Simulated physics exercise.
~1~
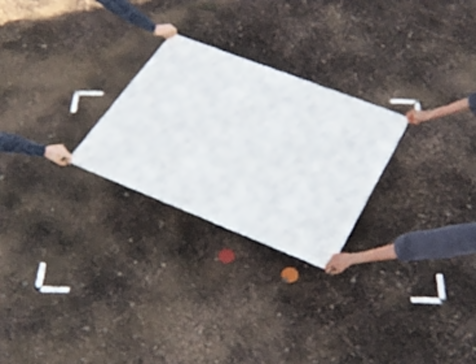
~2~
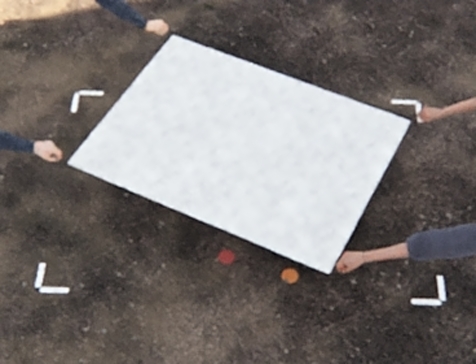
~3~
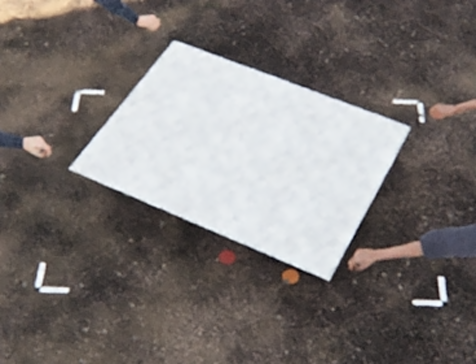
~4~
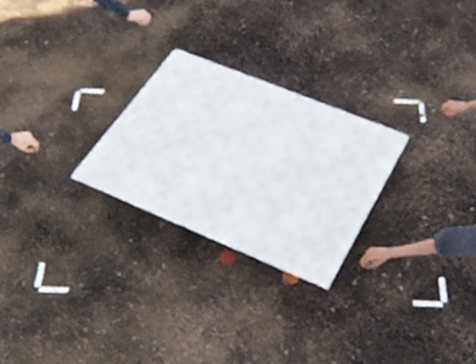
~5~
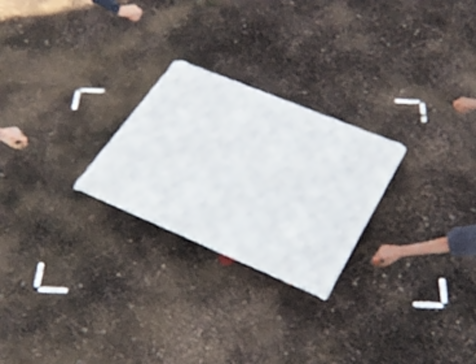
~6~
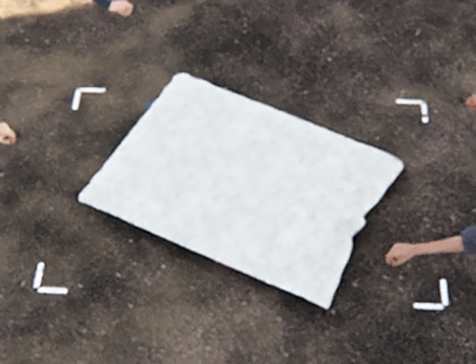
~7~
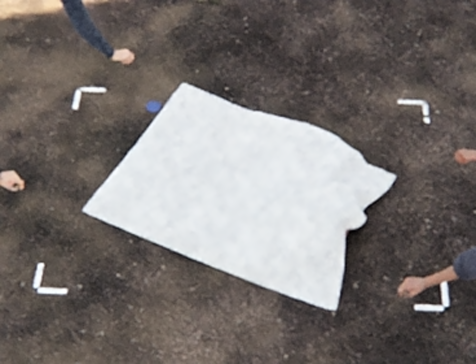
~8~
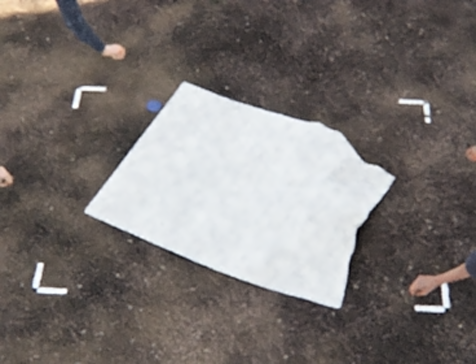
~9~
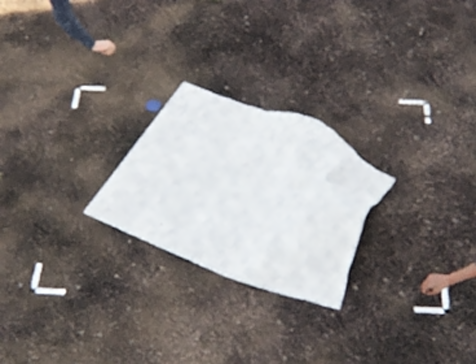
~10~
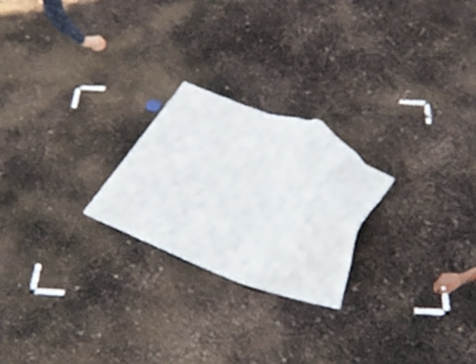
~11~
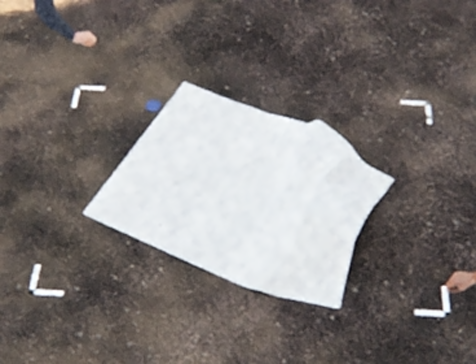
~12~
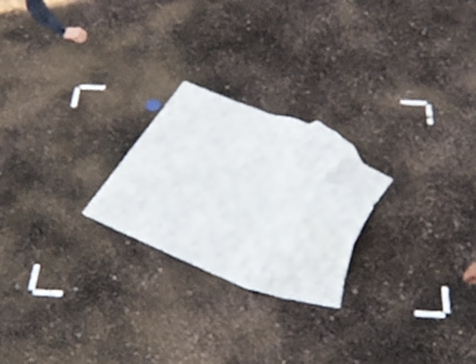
A white dust sheet, held flat by four hands above bare dark ground, was released and sank over a red lid and an orange lid, its right side crumpling before it settled, leaving a blue disc uncovered beside its upper left edge.
